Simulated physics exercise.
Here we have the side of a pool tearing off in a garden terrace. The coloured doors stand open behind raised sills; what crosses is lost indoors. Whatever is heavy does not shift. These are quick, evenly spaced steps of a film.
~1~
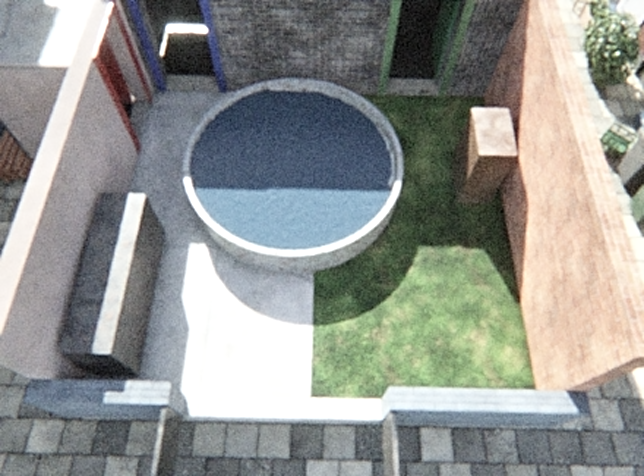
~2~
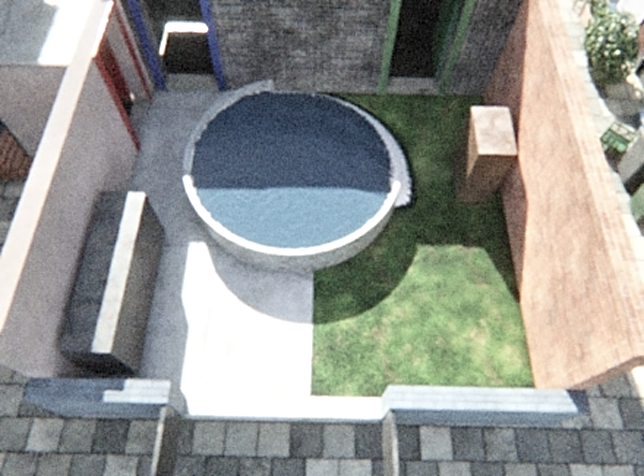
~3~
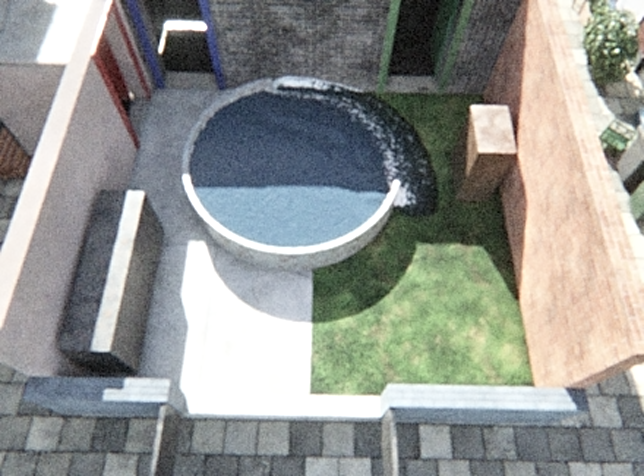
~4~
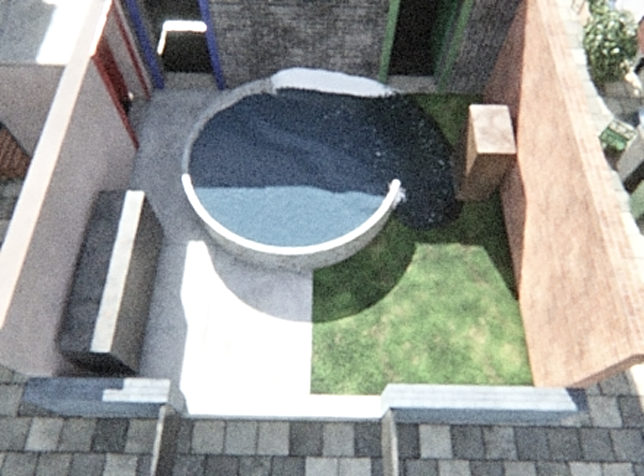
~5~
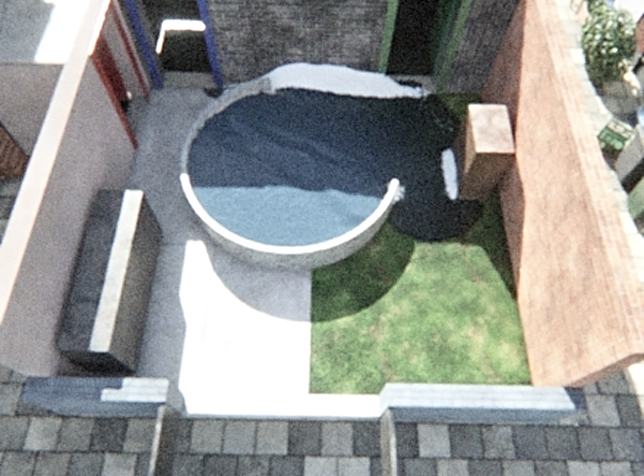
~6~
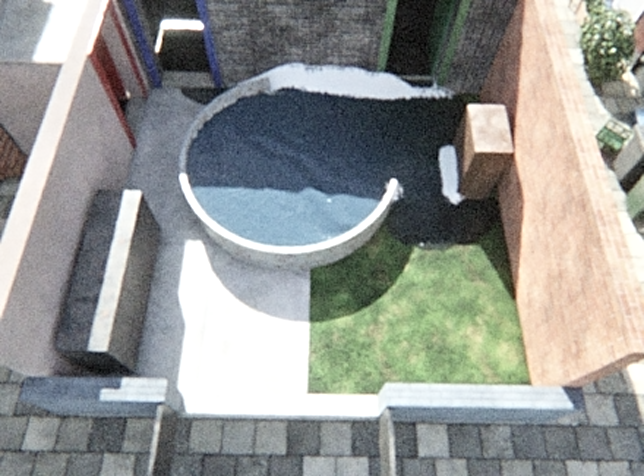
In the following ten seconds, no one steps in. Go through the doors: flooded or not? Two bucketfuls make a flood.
One by one: The blue door will respect the limit. The red door will break the limit. The green door will break the limit.
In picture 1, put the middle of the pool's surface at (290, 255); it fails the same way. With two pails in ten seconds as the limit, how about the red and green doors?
Result - red door: Overshoots; green door: Overshoots.
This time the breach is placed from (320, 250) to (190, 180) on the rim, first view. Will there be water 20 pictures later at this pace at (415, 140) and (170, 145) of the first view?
Untouched; soaked.
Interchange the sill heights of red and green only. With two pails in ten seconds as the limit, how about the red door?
What you'd see is that red door stays in check.
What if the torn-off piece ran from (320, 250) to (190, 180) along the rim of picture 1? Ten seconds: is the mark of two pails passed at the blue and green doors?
My guess is that the blue door tops the mark while the green door stays short of it.
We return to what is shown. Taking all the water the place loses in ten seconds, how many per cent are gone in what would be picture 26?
Close to 40 per cent, I'd say.
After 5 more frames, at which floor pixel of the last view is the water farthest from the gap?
Pixel estimate: (148, 94).
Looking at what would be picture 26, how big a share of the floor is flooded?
The answer is around 65 per cent.
A moment on, water covers 35 % of the floor; the blue door wet at the sill, nothing in, the red door wet at the sill, nothing in, the green door under two buckets in.
Next, water covers 45 % of the floor; the blue door wet at the sill, nothing in, the red door under two buckets in, the green door over two buckets in.
Then, water covers 65 % of the floor; the blue door wet at the sill, nothing in, the red door over two buckets in, the green door far over two buckets in.
Later, water covers 95 % of the floor; the blue door wet at the sill, nothing in, the red door over two buckets in, the green door far over two buckets in.
In the end, water covers 95 % of the floor; the blue door wet at the sill, nothing in, the red door over two buckets in, the green door far over two buckets in.
